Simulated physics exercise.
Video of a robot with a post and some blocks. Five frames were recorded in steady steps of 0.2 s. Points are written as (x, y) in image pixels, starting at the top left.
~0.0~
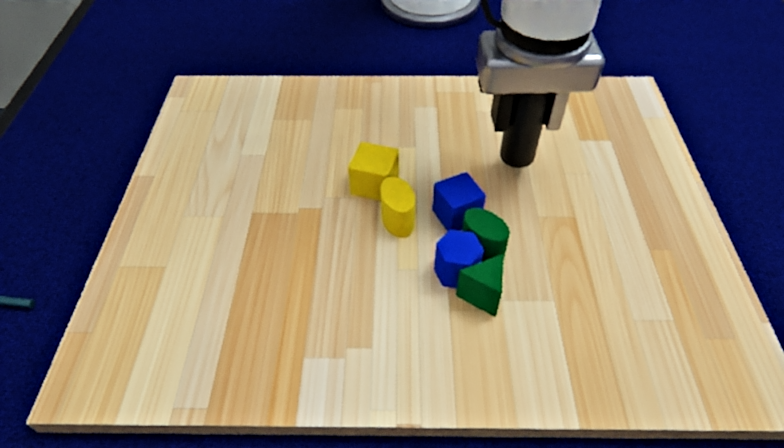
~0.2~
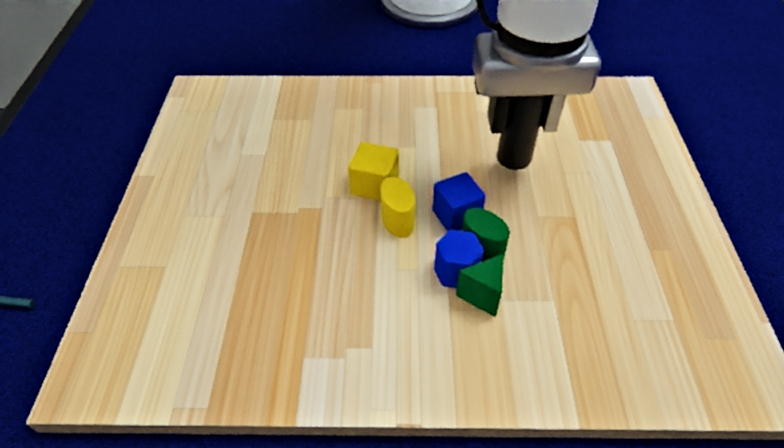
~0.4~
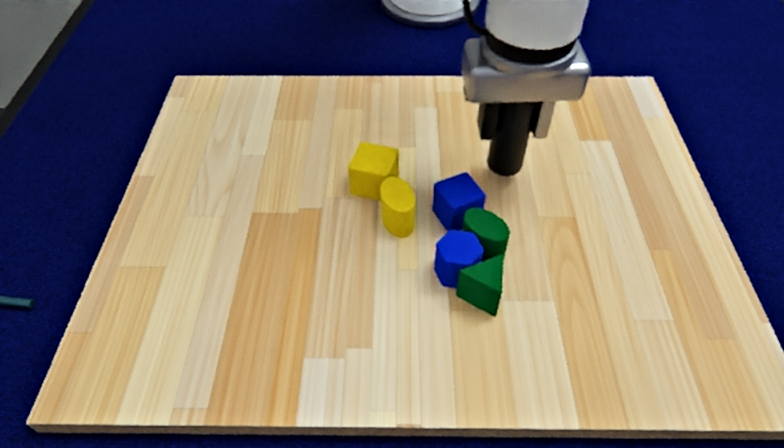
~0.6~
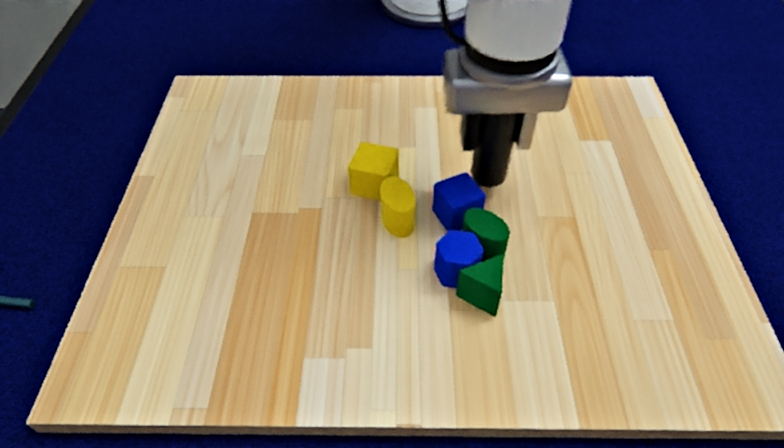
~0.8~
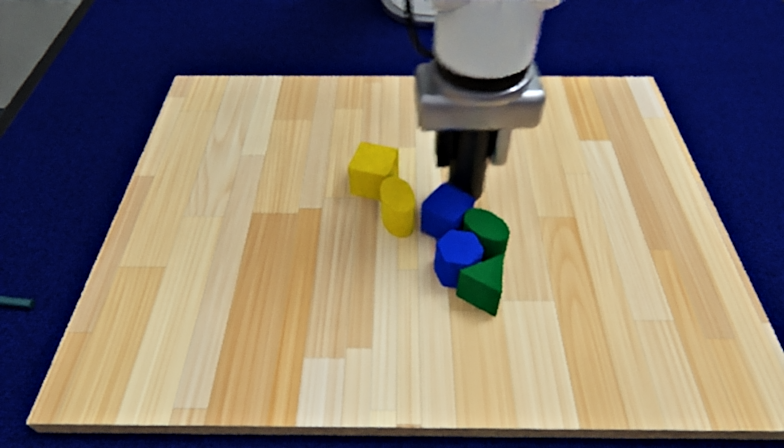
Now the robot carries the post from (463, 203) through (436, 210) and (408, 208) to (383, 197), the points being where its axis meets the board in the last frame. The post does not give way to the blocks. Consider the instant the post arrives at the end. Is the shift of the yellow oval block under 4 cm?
My answer is yes.
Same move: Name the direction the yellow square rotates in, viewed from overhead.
It swings round clockwise.
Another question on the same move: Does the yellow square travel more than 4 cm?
I'd say no.
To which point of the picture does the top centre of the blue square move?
I predict (433, 213).
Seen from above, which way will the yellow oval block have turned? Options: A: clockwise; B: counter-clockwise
B (counter-clockwise)
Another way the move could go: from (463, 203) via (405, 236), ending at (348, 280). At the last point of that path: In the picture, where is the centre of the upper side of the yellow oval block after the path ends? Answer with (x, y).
It ends at (368, 198).
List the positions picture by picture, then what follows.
The first picture shows post's lower end (517, 157); yellow square (374, 158); yellow oval block (398, 193); blue square (460, 189); green oval block (487, 224).
The second picture shows post (514, 159); blocks still.
The third picture shows post (504, 165); blocks still.
The fourth picture shows post (488, 176); blocks still.
The fifth picture shows post (465, 191); yellow square (374, 158); yellow oval block (398, 193); blue square (449, 201); green oval block (487, 224).
The first path, step by step. Halfway along, post (421, 199); yellow oval block (390, 195); blue square (433, 213), turned 40° anticlockwise.
At the end, post (383, 186); yellow square (360, 148), turned 30° clockwise; yellow oval block (370, 196), turned 40° anticlockwise; blue square (433, 213), turned 40° anticlockwise; green oval block still.
